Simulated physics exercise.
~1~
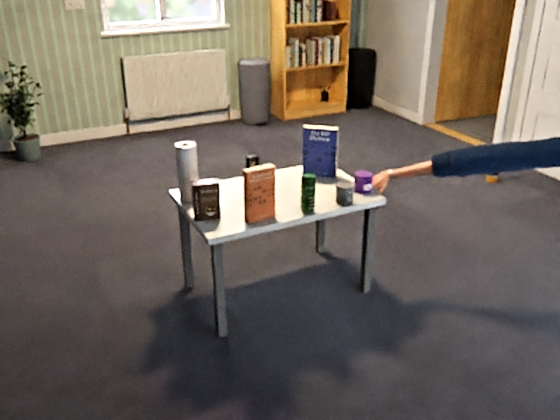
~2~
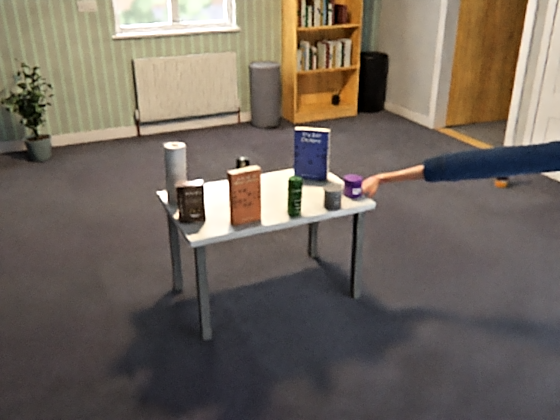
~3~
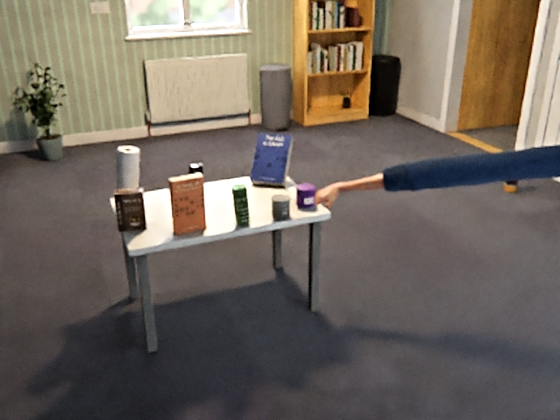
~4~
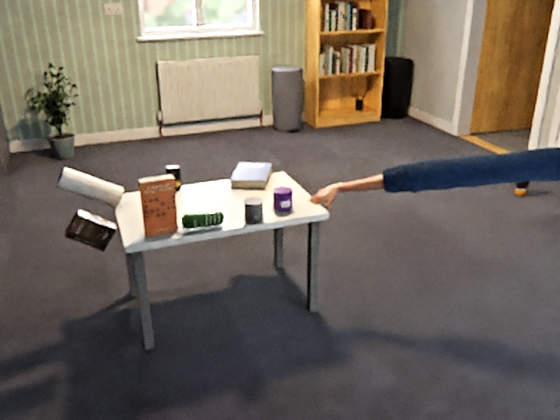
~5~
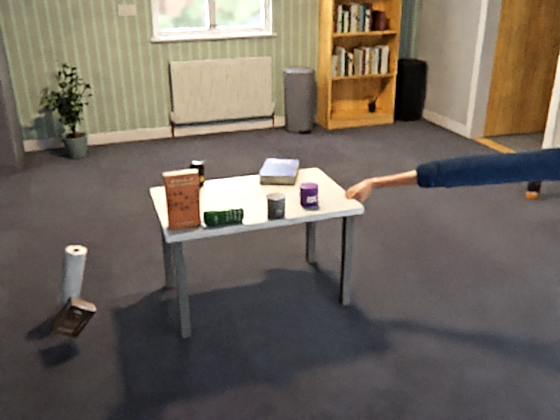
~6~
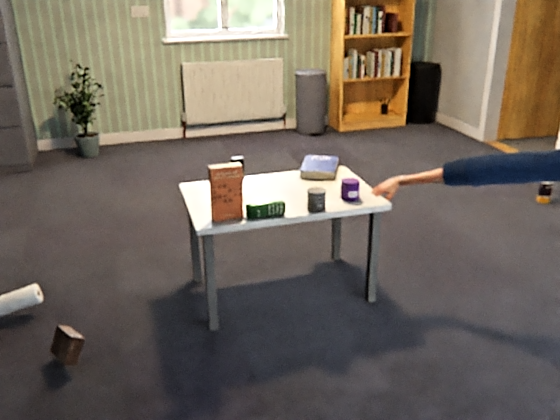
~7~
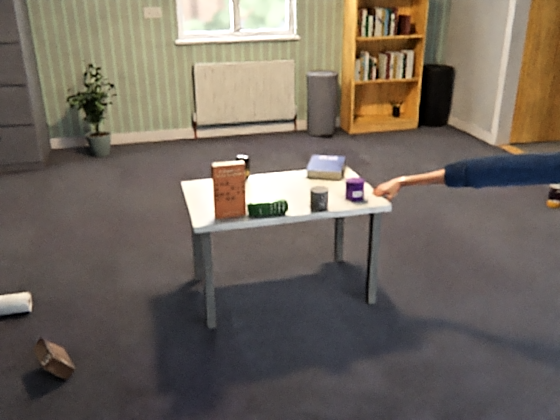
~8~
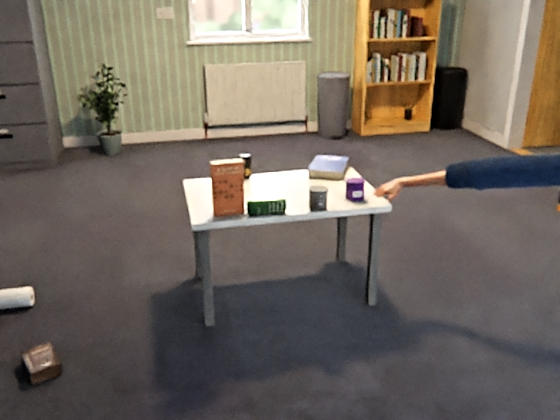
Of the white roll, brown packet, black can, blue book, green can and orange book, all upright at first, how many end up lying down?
Four of them end up lying down. The white roll and brown packet lie on the floor, while the blue book and green can lie on the table.
Side table shoved left then jerked back right by a hand, toppling green can and blue book, white roll and brown packet falling to floor.
